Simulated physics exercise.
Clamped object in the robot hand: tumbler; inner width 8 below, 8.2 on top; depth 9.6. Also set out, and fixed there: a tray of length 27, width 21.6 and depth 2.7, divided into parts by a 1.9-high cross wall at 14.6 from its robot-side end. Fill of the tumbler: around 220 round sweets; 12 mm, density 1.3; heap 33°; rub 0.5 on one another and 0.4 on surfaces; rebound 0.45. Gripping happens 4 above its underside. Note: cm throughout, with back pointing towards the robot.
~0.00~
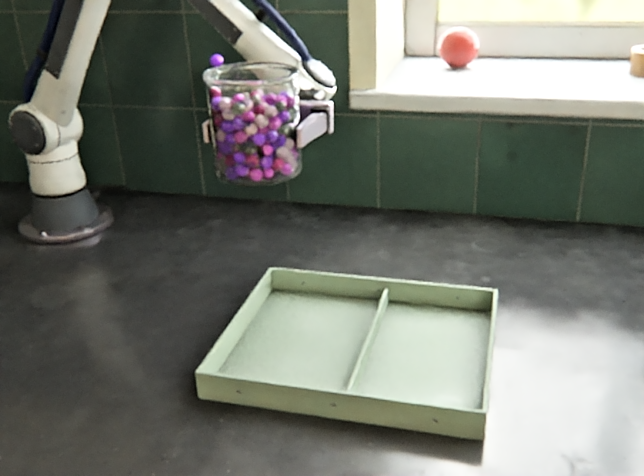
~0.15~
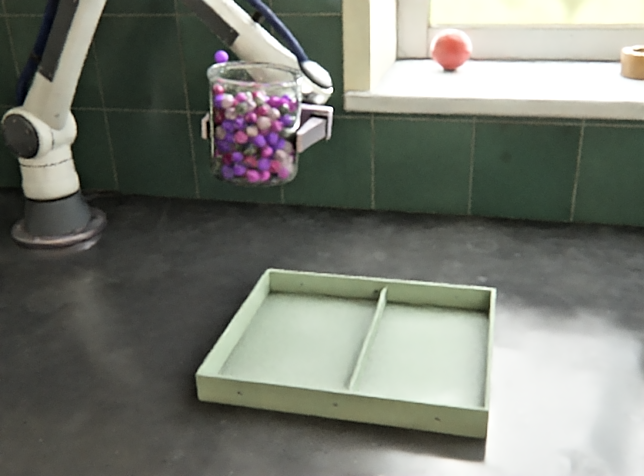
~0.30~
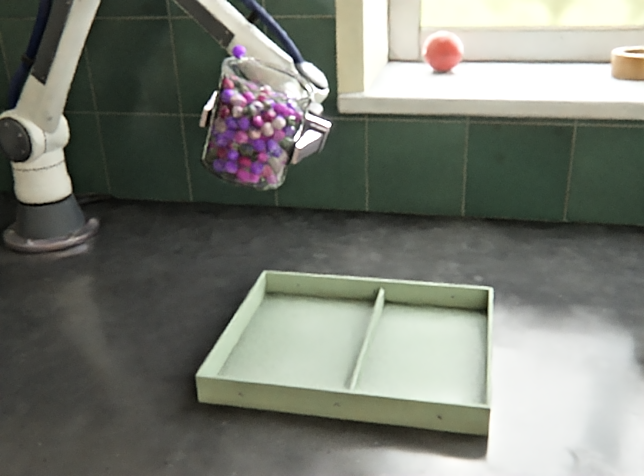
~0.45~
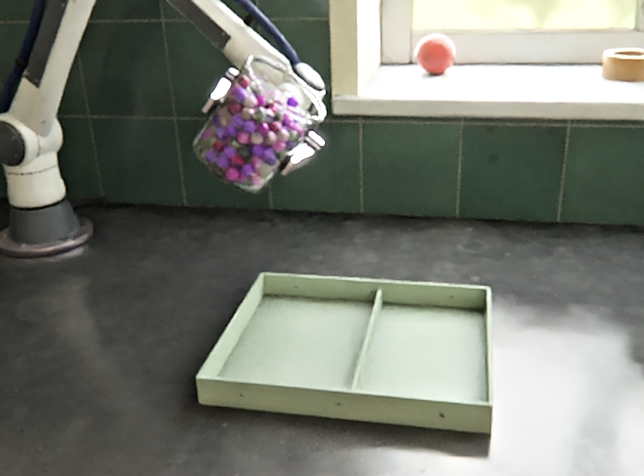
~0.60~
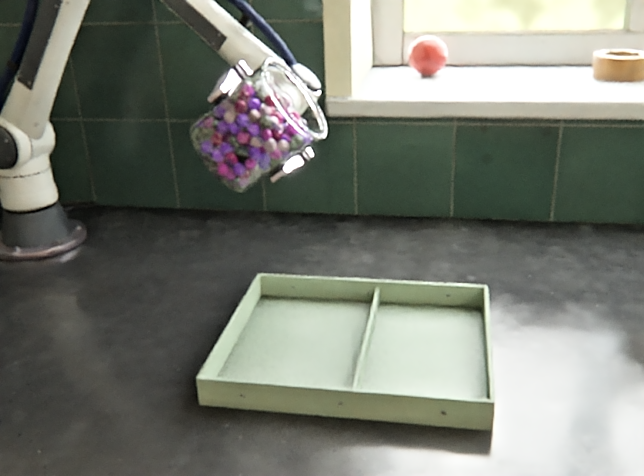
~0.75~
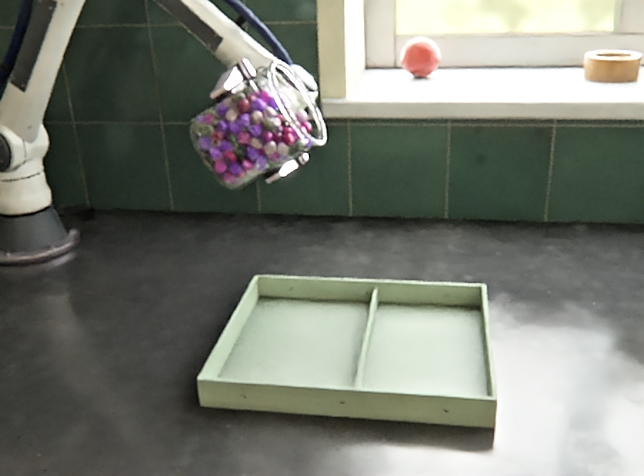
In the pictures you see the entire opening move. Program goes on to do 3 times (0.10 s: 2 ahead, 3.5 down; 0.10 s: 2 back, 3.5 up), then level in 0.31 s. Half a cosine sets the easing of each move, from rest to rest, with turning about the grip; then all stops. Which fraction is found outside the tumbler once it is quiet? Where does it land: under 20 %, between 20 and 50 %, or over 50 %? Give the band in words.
It falls in the band under 20 %.
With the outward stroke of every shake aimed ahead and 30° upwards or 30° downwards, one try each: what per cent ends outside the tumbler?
It comes to around 55 per cent on the first try and around 15 per cent on the second.
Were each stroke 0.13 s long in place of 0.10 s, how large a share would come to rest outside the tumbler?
In that case about 0 in a hundred.
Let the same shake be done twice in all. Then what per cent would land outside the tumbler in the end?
Near 5 per cent.
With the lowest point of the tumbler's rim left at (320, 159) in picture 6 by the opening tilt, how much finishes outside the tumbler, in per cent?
About 25 percent.
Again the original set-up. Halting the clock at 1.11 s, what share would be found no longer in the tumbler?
Share gone by then: Close to 0 %.
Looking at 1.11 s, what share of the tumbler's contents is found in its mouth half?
Around 40 per cent of it.
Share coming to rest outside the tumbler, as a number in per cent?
About 5 %.
After 1.11 s, tilted 60° forward, highest piece 26 above the table; 216 in the tumbler, 2 in the far-side part, 3 in flight or on a rim.
After 1.48 s, tilted 38° forward, highest piece 27 above the table; 206 in the tumbler, 5 in the far-side part, 2 on the table or floor, 8 in flight or on a rim.
After 1.86 s, level, highest piece 28 above the table; 206 in the tumbler, 9 in the far-side part, 4 in the robot-side part, 2 on the table or floor.
After 2.91 s, level, highest piece 28 above the table; 206 in the tumbler, 9 in the far-side part, 4 in the robot-side part, 2 on the table or floor.
At rest, 206 in the tumbler, 9 in the far-side part, 4 in the robot-side part, 2 on the table or floor. That is 7 % outside the tumbler.
